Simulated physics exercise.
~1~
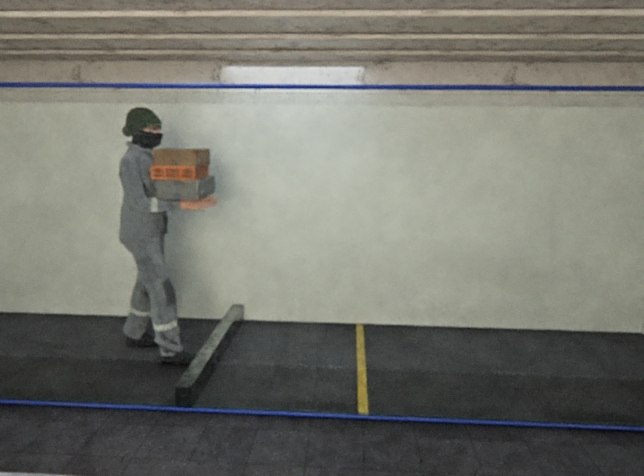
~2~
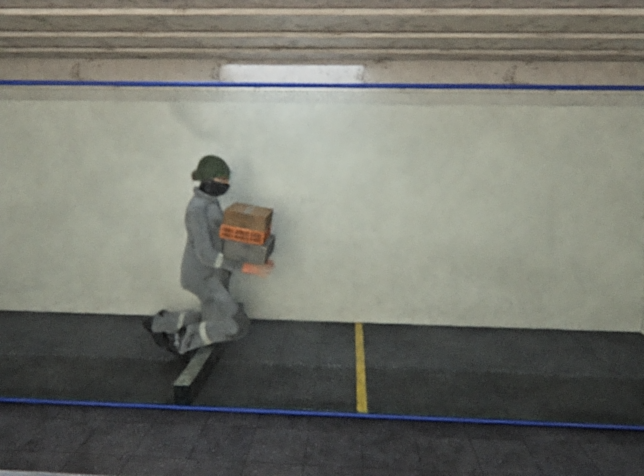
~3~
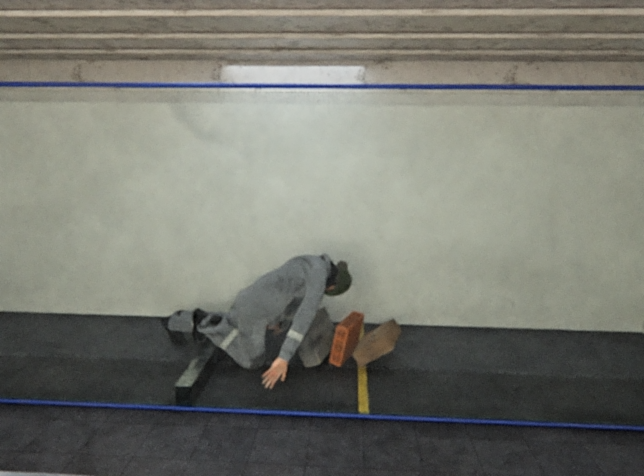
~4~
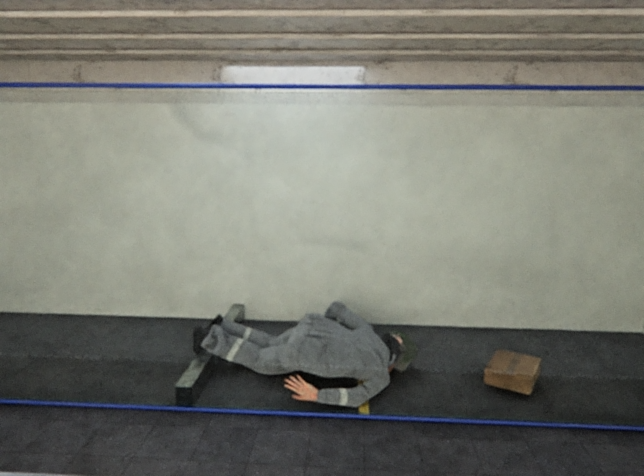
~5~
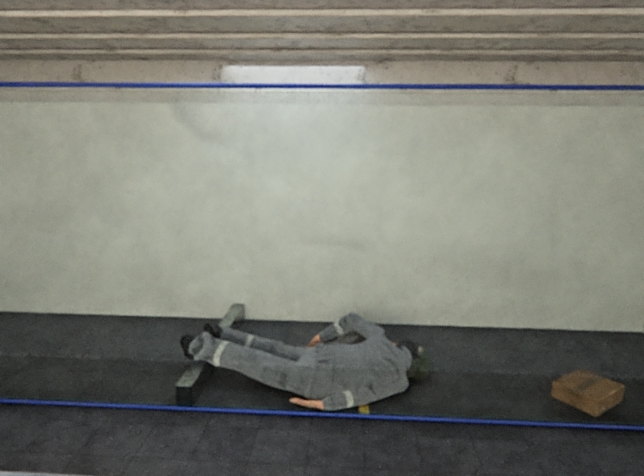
We see a masked figure in grey coveralls carry stacked boxes rightward, trip at a low rail and pitch forward, spilling the load. The figure ends sprawled on the floor, head past the yellow line, with a brown box lying farther right.
